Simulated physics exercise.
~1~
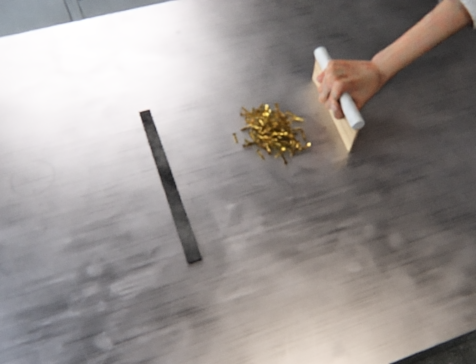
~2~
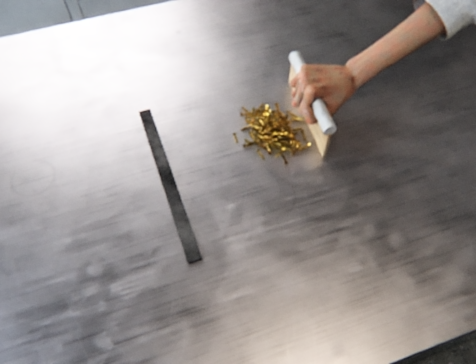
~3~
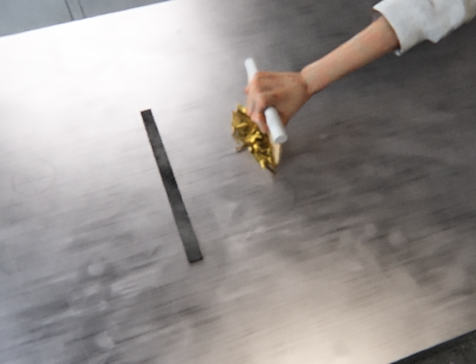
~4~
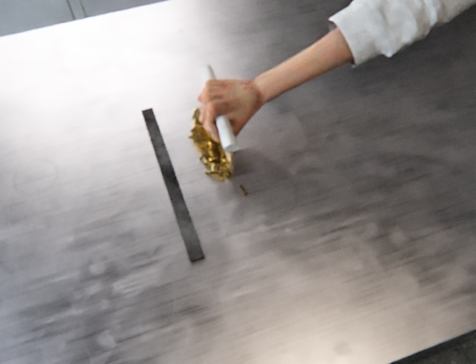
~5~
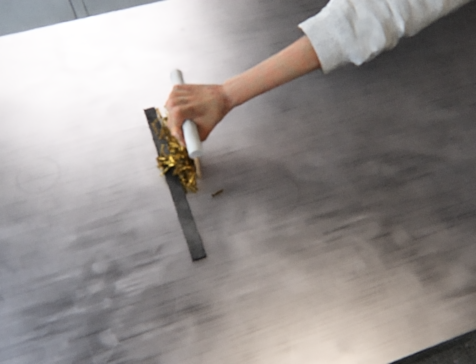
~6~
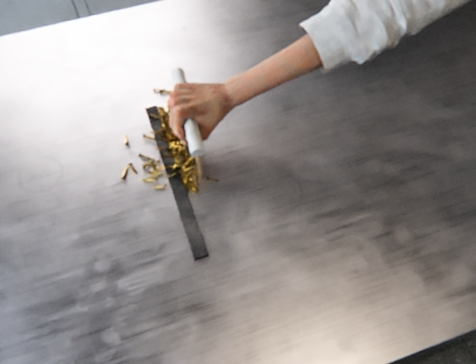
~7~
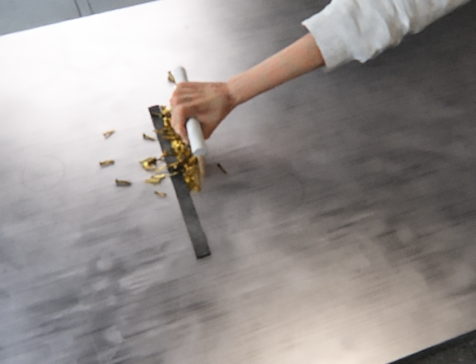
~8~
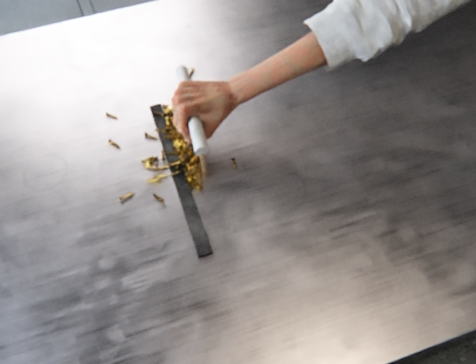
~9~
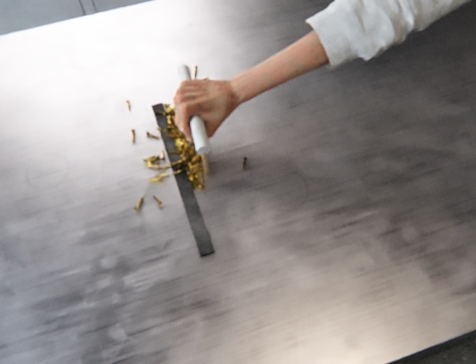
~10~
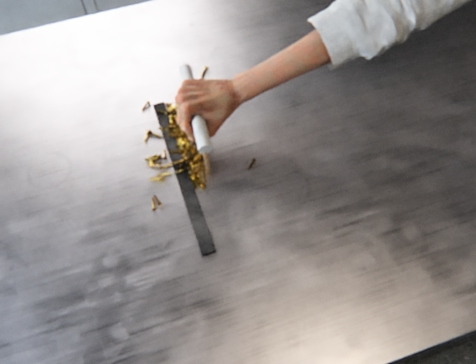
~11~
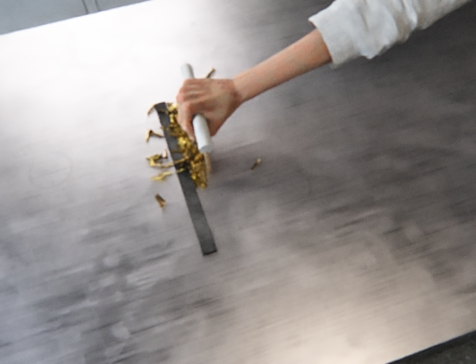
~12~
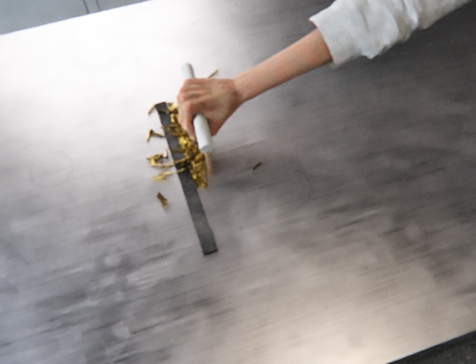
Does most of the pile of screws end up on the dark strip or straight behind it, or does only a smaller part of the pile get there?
Only a smaller part of the pile ends up on the dark strip or straight behind it. Most of the screws come to rest elsewhere, largely bunched in front of the strip by the scraper.
